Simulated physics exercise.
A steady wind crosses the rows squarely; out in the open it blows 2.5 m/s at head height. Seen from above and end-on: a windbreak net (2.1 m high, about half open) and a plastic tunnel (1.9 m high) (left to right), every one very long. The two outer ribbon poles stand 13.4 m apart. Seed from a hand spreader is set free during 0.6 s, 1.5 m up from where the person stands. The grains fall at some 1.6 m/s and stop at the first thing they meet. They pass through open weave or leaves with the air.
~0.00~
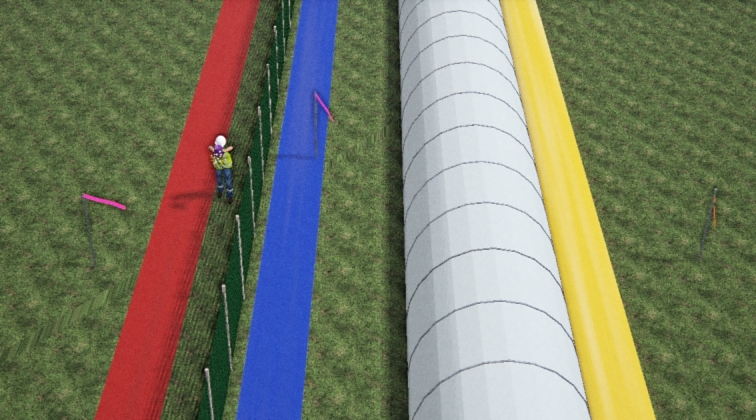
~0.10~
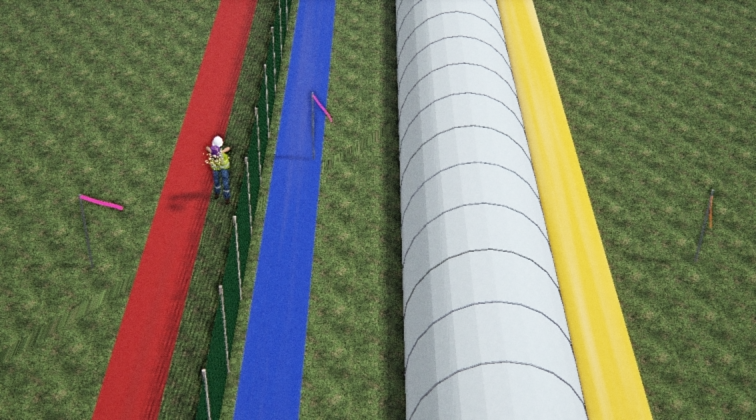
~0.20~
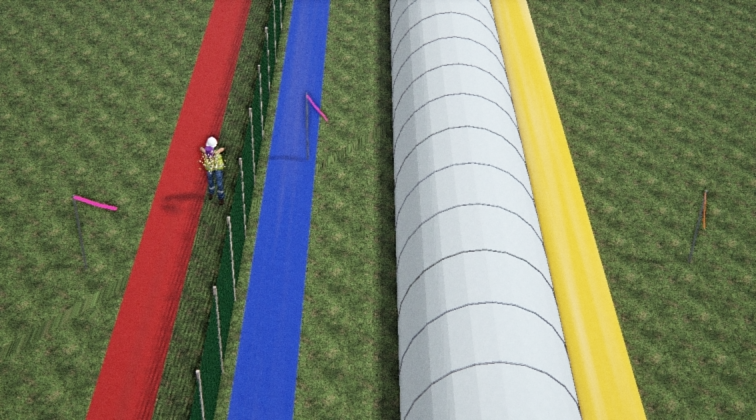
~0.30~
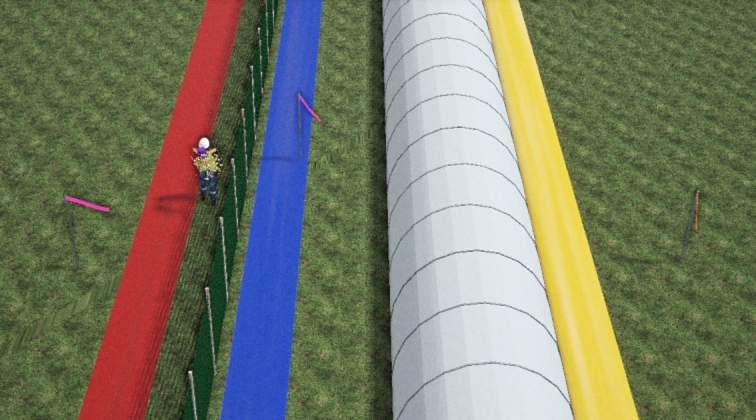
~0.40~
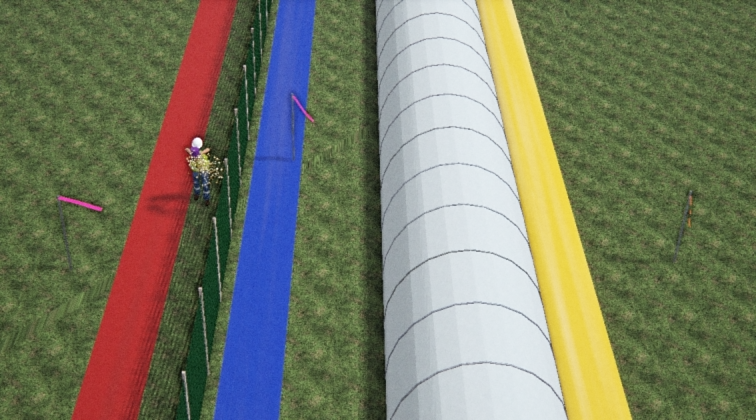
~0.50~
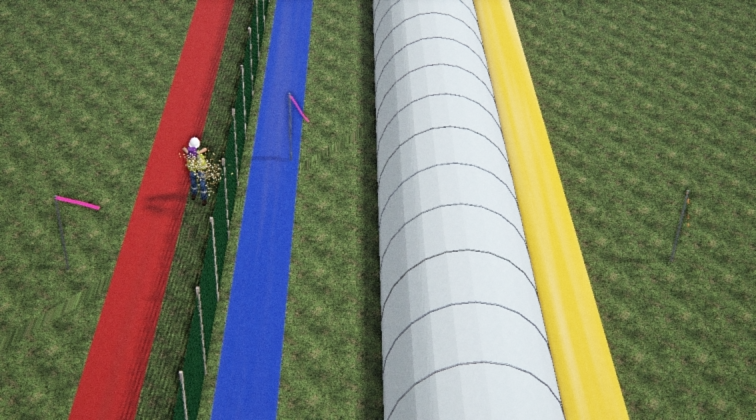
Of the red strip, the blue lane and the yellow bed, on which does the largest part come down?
The biggest share falls on the blue one.
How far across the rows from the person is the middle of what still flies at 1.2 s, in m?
About 1.0 m.
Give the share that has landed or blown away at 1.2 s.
About 35 %.
After 1.2 s, 0 % lies on the red strip, 0 % on the yellow bed and 8 % on the blue lane; 33 % has touched down or left; the middle of what still flies is 0.5 m above the low ground, near (234, 197).
After 2.0 s, 0 % lies on the red strip, 0 % on the yellow bed and 45 % on the blue lane; 94 % has touched down or left.
After 3.5 s, 0 % lies on the red strip, 0 % on the yellow bed and 47 % on the blue lane; 100 % has touched down or left.
After 8.0 s, 0 % lies on the red strip, 0 % on the yellow bed and 47 % on the blue lane; 100 % has touched down or left.
After 45.0 s, 0 % lies on the red strip, 0 % on the yellow bed and 47 % on the blue lane; 100 % has touched down or left.
